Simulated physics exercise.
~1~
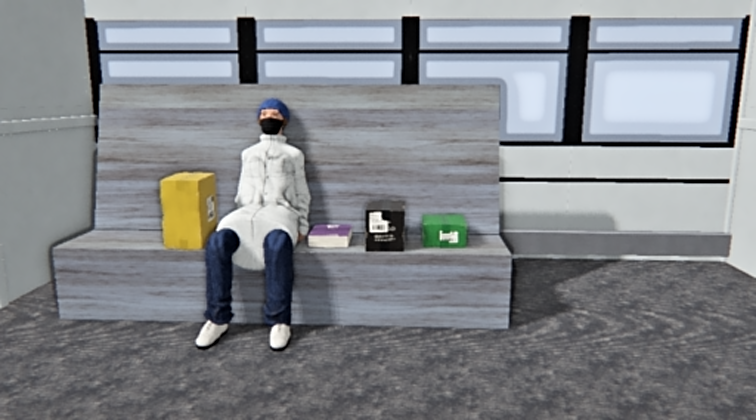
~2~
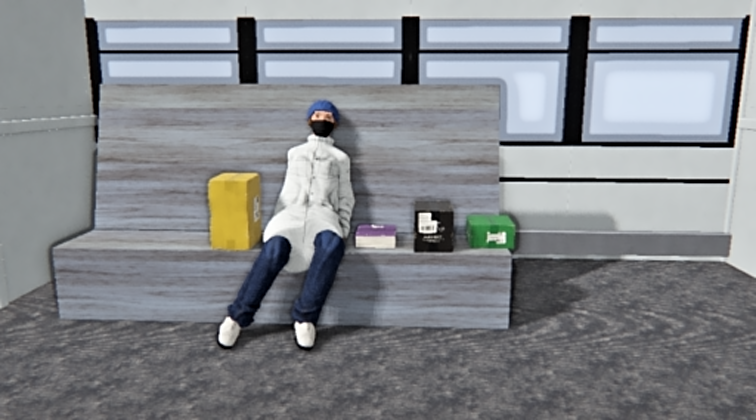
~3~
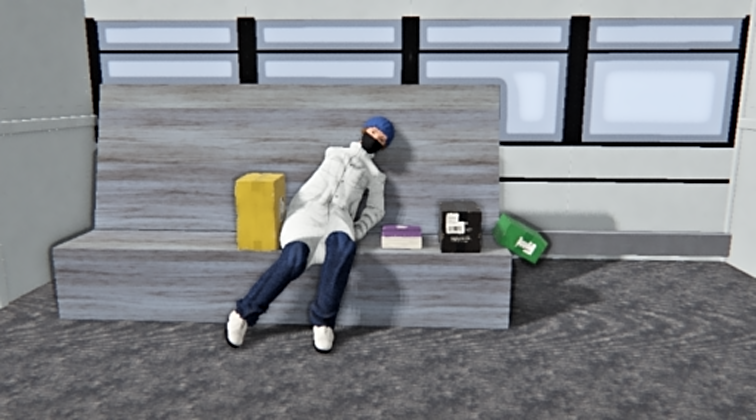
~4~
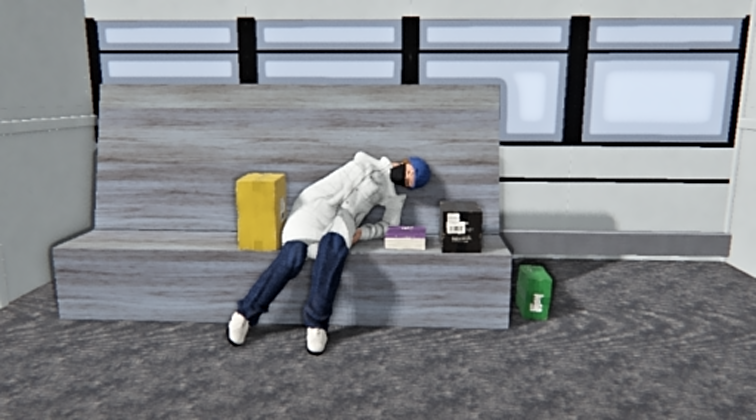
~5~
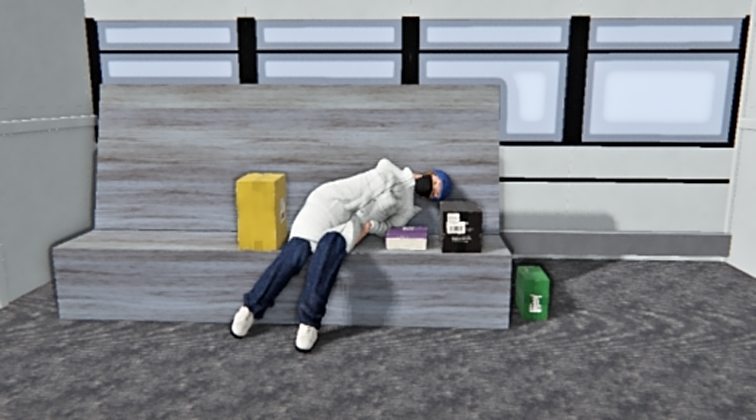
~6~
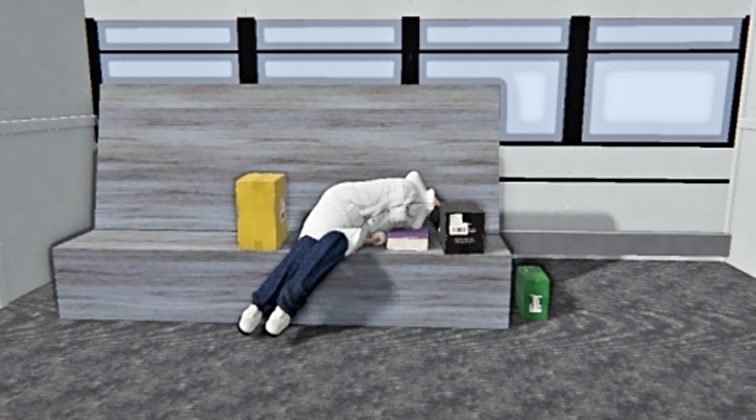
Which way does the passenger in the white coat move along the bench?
The passenger slides to the right along the bench and then slumps over toward that same side.
